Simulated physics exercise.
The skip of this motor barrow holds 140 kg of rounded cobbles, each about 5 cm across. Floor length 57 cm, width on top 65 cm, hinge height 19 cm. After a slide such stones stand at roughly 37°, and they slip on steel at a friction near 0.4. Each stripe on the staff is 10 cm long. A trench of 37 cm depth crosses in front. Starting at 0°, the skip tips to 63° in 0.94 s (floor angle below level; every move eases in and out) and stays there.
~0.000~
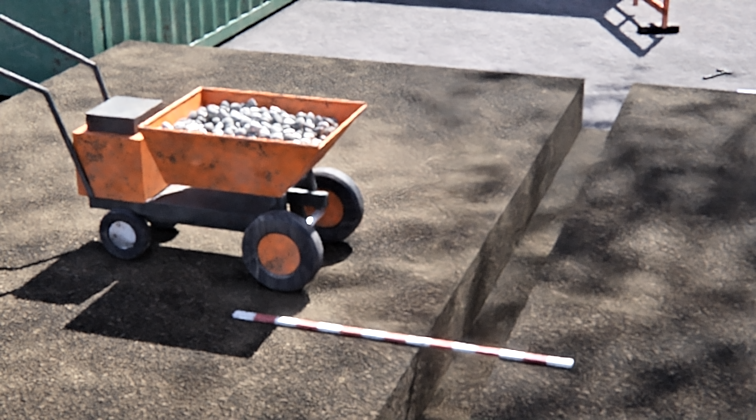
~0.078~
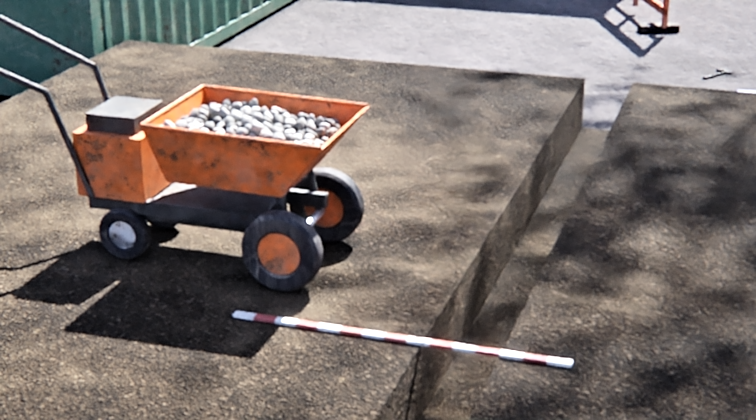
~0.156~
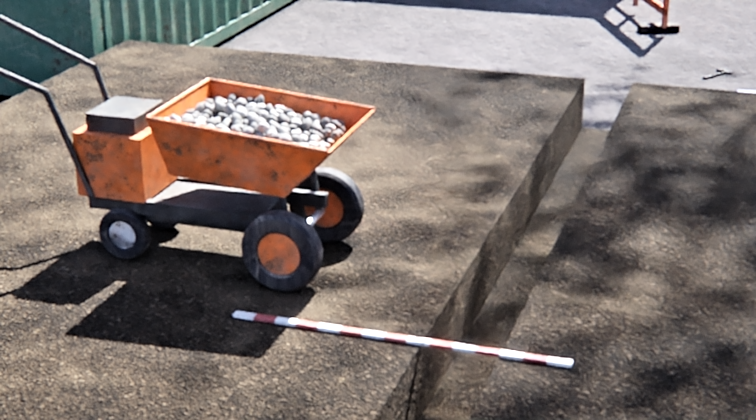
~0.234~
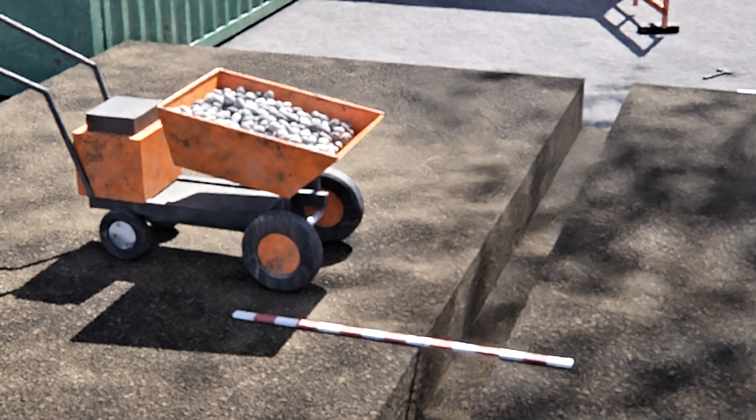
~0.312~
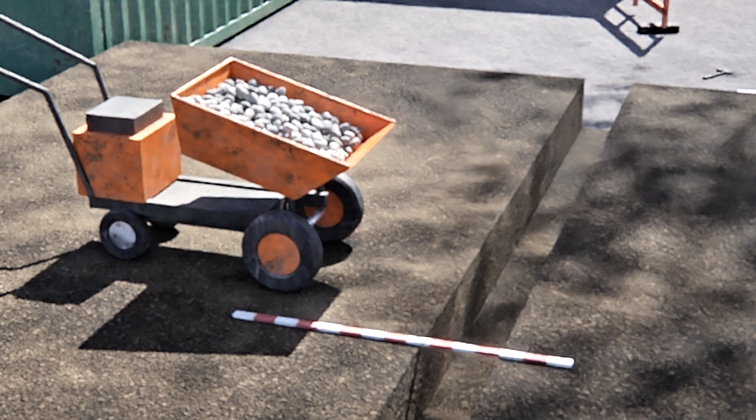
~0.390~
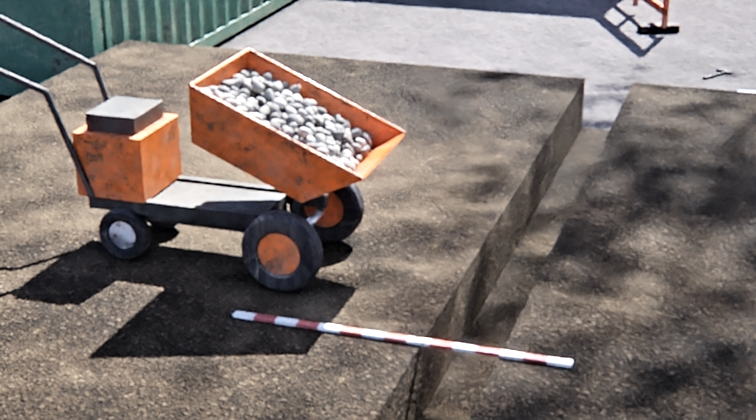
On sunlit, rough brown ground cut by a trench, with grey paving and a green ribbed fence behind, the view looks down from a fixed, raised position. An orange motor barrow with dark wheels stands at left, its skip full of grey cobbles, beside a red-and-white staff lying in front. The skip tilts steadily forward to the right, its rear rising while the cobbles shift toward its front.
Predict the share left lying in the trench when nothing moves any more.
Close to 70 in a hundred.
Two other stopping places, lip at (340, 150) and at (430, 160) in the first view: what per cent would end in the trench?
Near 85 per cent from the first place, 20 from the second.
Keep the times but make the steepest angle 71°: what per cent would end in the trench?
In that case some 80 per cent.
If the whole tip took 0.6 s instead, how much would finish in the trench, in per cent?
Then about 75 per cent.
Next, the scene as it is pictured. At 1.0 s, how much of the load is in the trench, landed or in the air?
About 10 per cent by then.
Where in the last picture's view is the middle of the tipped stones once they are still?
Around (483, 339).
After 0.7 s the floor is at 53°; 100 % in the skip; the foremost stones are at (393, 205).
After 1.0 s the floor is at 63°; 76 % in the skip, 13 % short of the trench, 11 % in the trench; the foremost stones are at (486, 332).
After 1.4 s the floor is at 63°; 41 % in the skip, 12 % short of the trench, 47 % in the trench; the foremost stones are at (530, 335).
After 3.3 s the floor is at 63°; 9 % in the skip, 21 % short of the trench, 70 % in the trench; the foremost stones are at (514, 364).
